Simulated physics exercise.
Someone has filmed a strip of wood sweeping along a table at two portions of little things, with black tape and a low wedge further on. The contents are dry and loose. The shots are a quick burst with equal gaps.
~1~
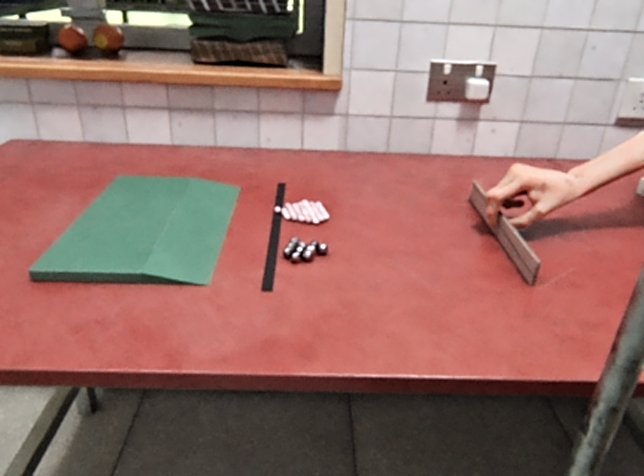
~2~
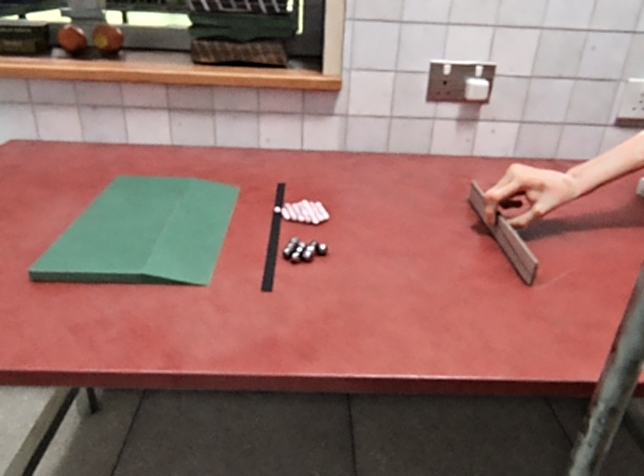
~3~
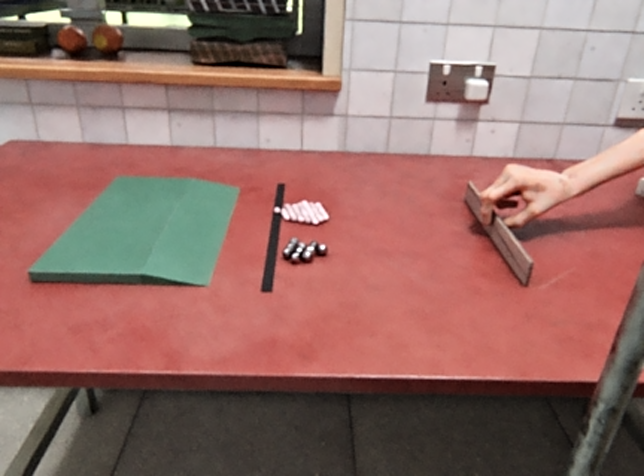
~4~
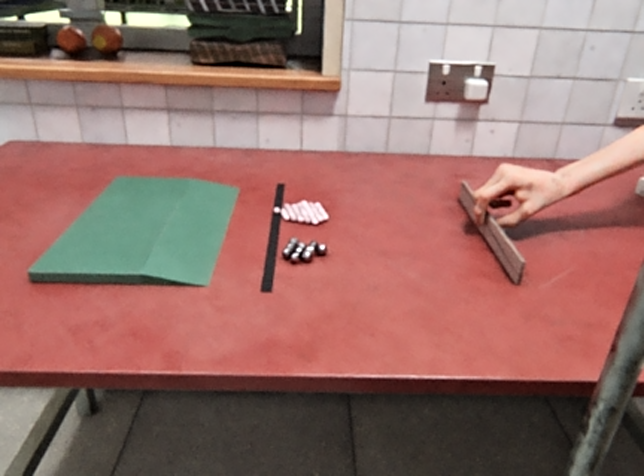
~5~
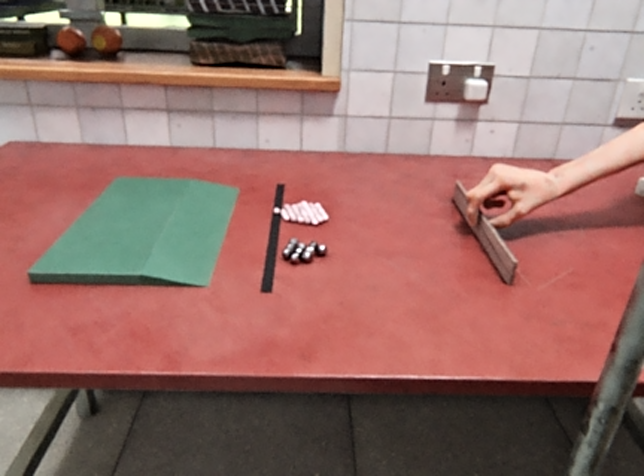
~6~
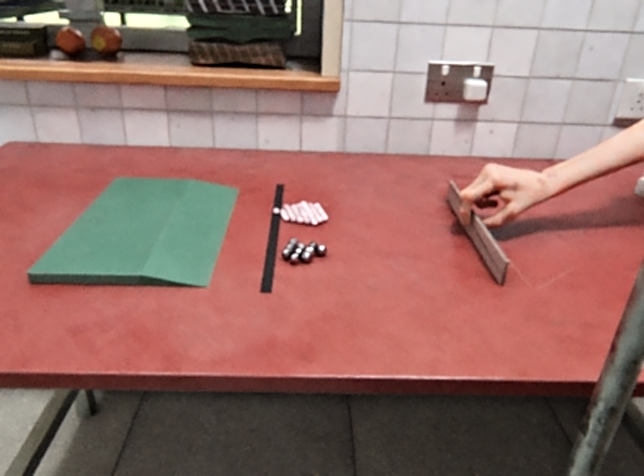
A hand slid an upright strip of wood slowly and slightly leftward across a red table, while small dark balls, a pinkish-white batch, black tape and a low green ramp stayed still.
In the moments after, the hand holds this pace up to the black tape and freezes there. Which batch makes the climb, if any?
The nearer batch falls short of the top; the farther batch falls short of the top.
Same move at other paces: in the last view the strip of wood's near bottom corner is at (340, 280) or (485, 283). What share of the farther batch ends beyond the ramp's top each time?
The first gives 100 %, the second 0 %.
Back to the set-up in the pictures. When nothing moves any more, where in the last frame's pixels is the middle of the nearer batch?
Close to (241, 251).
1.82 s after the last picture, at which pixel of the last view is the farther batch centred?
Roughly at (259, 210).
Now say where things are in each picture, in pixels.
The first picture shows strip of wood near (531, 265), at rest; black tape near (281, 187); top of the ramp near (145, 265); nearer batch near (300, 252), a few steel balls; farther batch near (303, 211), some sugar pearls.
The second picture shows strip of wood near (529, 266); farther batch near (303, 211).
The third picture shows strip of wood near (524, 266); nearer batch near (299, 252).
The fourth picture shows strip of wood near (516, 265); farther batch near (302, 212).
The fifth picture shows strip of wood near (508, 265); nearer batch near (299, 253).
The sixth picture shows strip of wood near (500, 265); black tape near (280, 188); top of the ramp near (144, 266); nearer batch near (298, 253); farther batch near (302, 212).
Then, 0.90 s on from there, strip of wood still moving, near (371, 211); nearer batch the whole lot short of the ramp; farther batch the whole lot short of the ramp.
Then, 1.82 s on from there, strip of wood stopped at the black tape; nearer batch the whole lot short of the ramp; farther batch the whole lot short of the ramp.
Then, 2.10 s on from there, strip of wood stopped at the black tape; nearer batch a little on the ramp, all but a few short of the ramp; farther batch only a few on the ramp, all but a few short of the ramp.
In the end, strip of wood stopped at the black tape; nearer batch none at all past the top, the whole lot short of the ramp; farther batch none at all past the top, the whole lot short of the ramp.
